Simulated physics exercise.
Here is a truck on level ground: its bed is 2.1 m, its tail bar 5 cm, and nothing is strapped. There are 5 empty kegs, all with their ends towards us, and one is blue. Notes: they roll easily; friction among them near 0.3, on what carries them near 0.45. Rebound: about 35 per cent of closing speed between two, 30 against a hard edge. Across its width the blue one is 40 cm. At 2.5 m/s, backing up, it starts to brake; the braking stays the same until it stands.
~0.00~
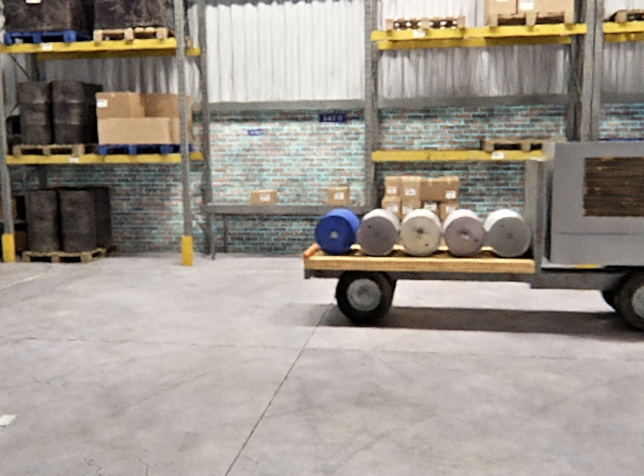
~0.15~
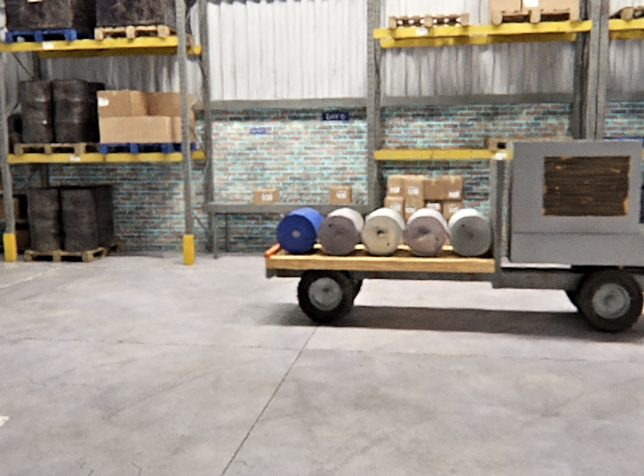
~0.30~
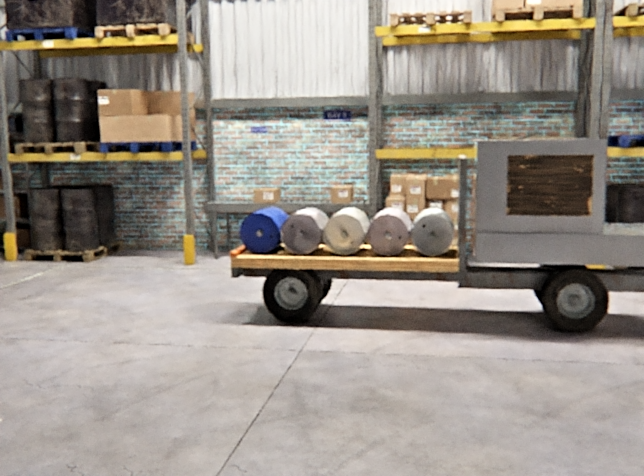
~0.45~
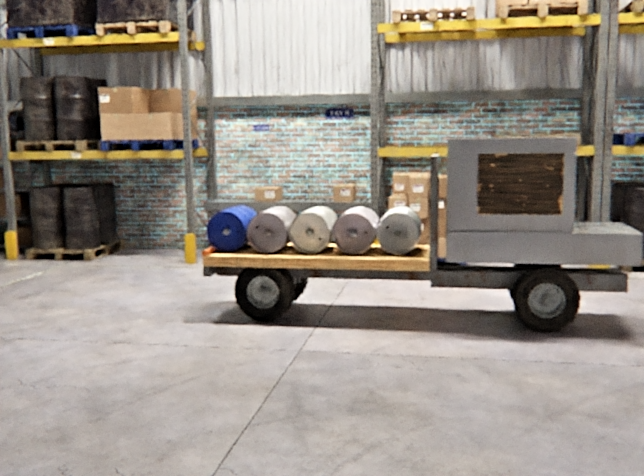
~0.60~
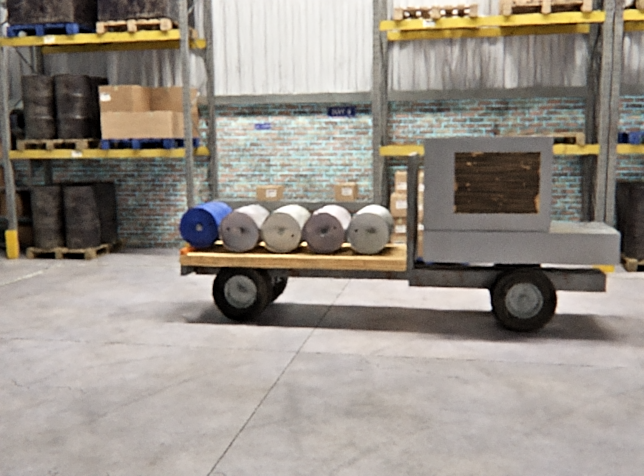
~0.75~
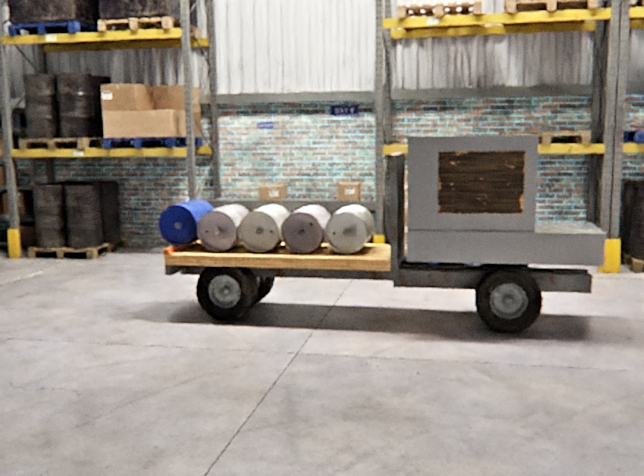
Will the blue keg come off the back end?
The blue item gets past the bar.
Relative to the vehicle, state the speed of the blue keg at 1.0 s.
0.8 m/s or so.
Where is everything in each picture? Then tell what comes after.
Blue (334, 235); tail bar at (306, 256); speed 2.5 m/s; 5 of the 5 make up the bottom layer on the bed, in the first picture.
Blue (295, 234); tail bar at (267, 255); speed 2.3 m/s, in the second picture.
Blue (259, 234); tail bar at (233, 255); speed 1.9 m/s, in the third picture.
Blue (225, 232); tail bar at (205, 253); speed 1.6 m/s, in the fourth picture.
Blue (198, 228); tail bar at (182, 252); speed 1.2 m/s, in the fifth picture.
Blue (177, 226); tail bar at (166, 252); speed 0.8 m/s, in the sixth picture.
Then, 1.0 s in, blue is going over the tail; 1 of 5 is off.
Then, 1.1 s in, blue is going over the tail; 1 of 5 is off.
Then, 1.2 s in, blue is going over the tail; 1 of 5 is off.
Then, 1.3 s in, blue is going over the tail; 1 of 5 is off.
In the end (3.7 s), blue is off the end; 2 of 5 are off.
